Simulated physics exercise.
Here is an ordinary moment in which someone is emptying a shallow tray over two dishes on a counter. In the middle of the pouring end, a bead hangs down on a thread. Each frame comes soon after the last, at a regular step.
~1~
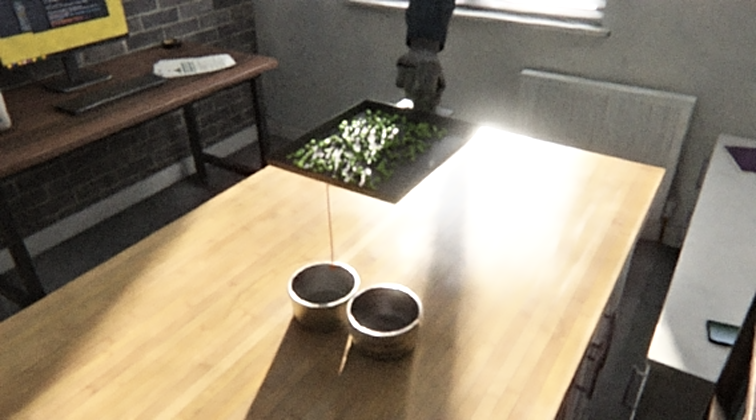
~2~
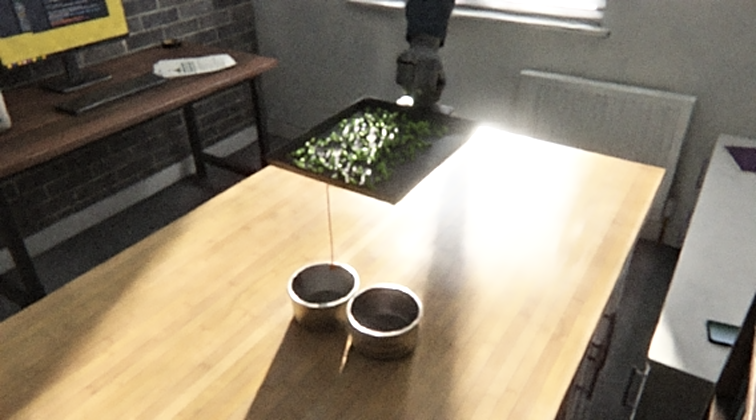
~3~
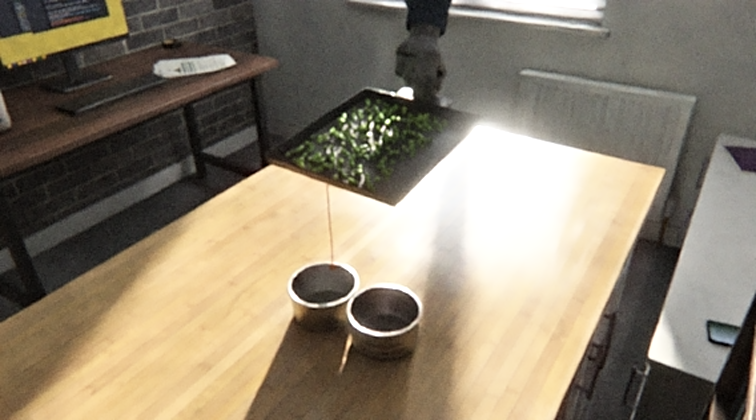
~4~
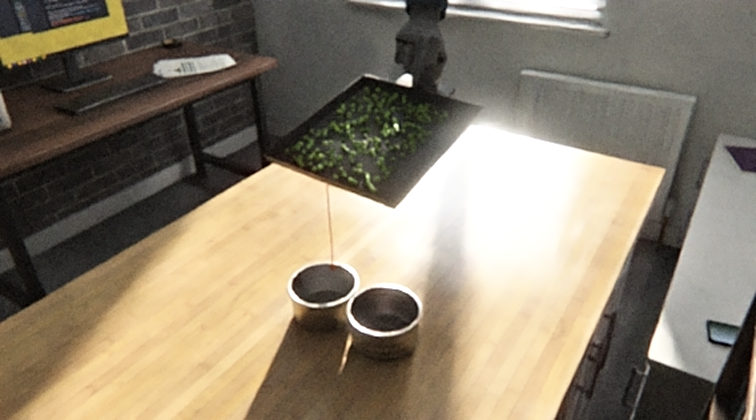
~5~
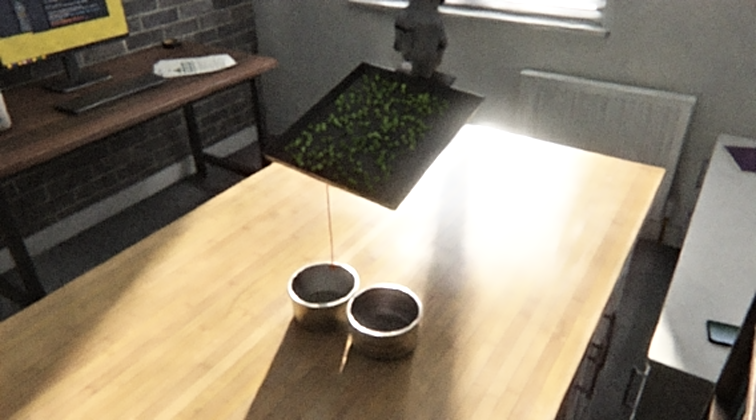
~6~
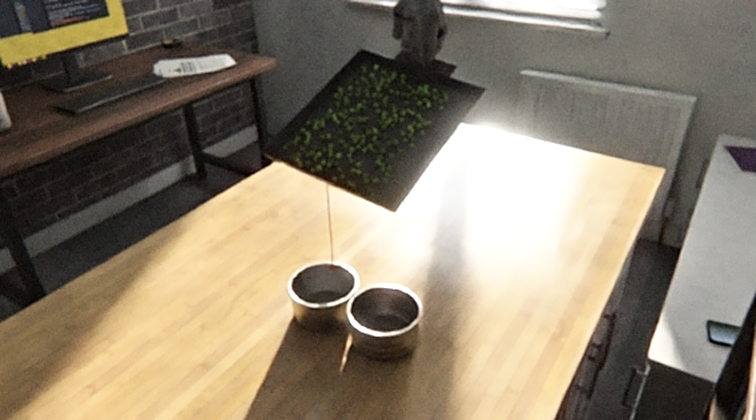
On a wooden counter in a room with a radiator, a dark mechanical gripper raises the far side of a black tray scattered with small green pieces, gradually tilting it toward the viewer above two round metal dishes.
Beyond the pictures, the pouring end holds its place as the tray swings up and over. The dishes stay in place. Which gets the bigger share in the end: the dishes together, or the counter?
Catch: Above fifty percent.
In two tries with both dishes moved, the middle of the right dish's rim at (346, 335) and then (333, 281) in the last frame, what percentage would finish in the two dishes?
Roughly 20 per cent, then roughly 0 per cent.
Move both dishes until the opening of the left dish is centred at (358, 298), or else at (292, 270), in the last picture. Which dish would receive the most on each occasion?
The left-hand one the first time, the right-hand one the second.
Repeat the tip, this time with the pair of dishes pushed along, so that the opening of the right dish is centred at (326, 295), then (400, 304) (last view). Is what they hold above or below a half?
Earlier try a minority share, later try a majority share.
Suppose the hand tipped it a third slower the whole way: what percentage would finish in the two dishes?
Roughly 90 percent.
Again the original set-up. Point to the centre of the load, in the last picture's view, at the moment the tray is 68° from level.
Somewhere about pixel (376, 223).
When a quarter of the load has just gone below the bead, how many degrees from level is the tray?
Somewhere around 70 degrees.
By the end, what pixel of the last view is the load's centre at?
It settles centred around (386, 334).
Just after the last frame, tray tipped steeply; roughly half on the tray; about a tenth in the right dish; just a few in the left dish; just a few outside both; roughly a quarter in the air.
A moment on, tray tipped past a quarter turn; the larger part in the right dish; about a tenth in the left dish; about a tenth outside both; just a few in the air.
Further on, tray tipped past a quarter turn; the larger part in the right dish; about a tenth in the left dish; about a tenth outside both.
When it is over, tray tipped past a quarter turn; the larger part in the right dish; about a tenth in the left dish; about a tenth outside both.
